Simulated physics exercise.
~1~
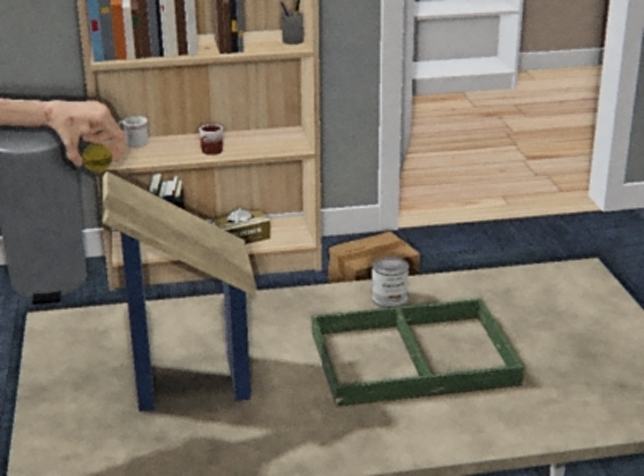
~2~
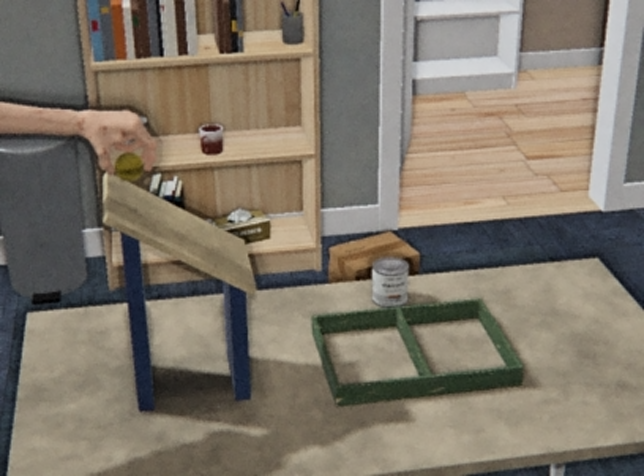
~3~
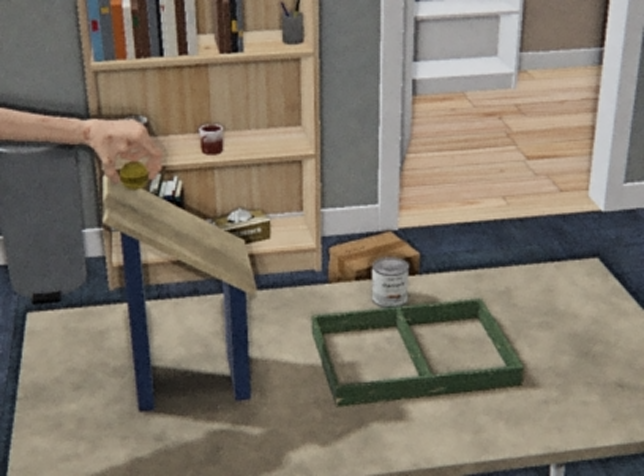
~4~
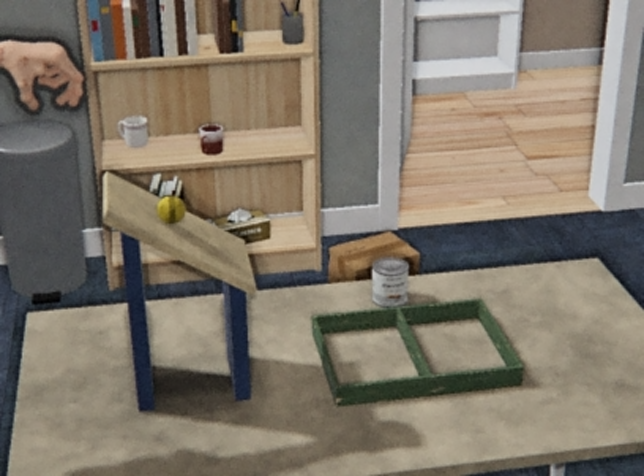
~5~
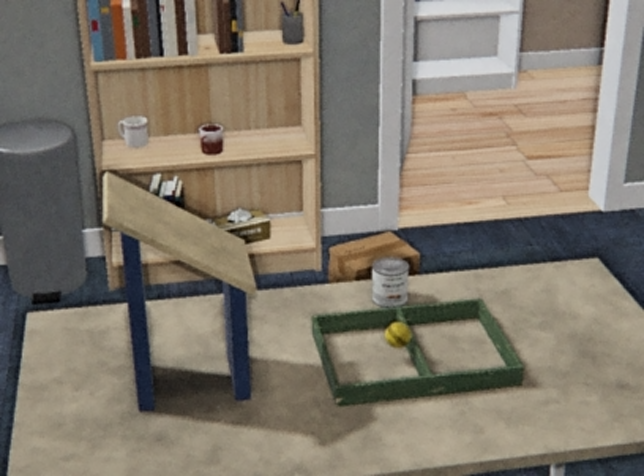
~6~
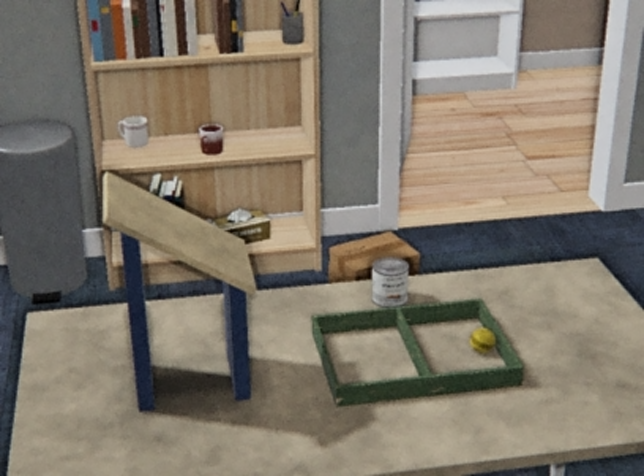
A yellow ball was held by a hand over the top of a sloping board, then let go, and it travelled down to the right into a green two-part tray, ending up in the farther section while the white tin behind stayed put.
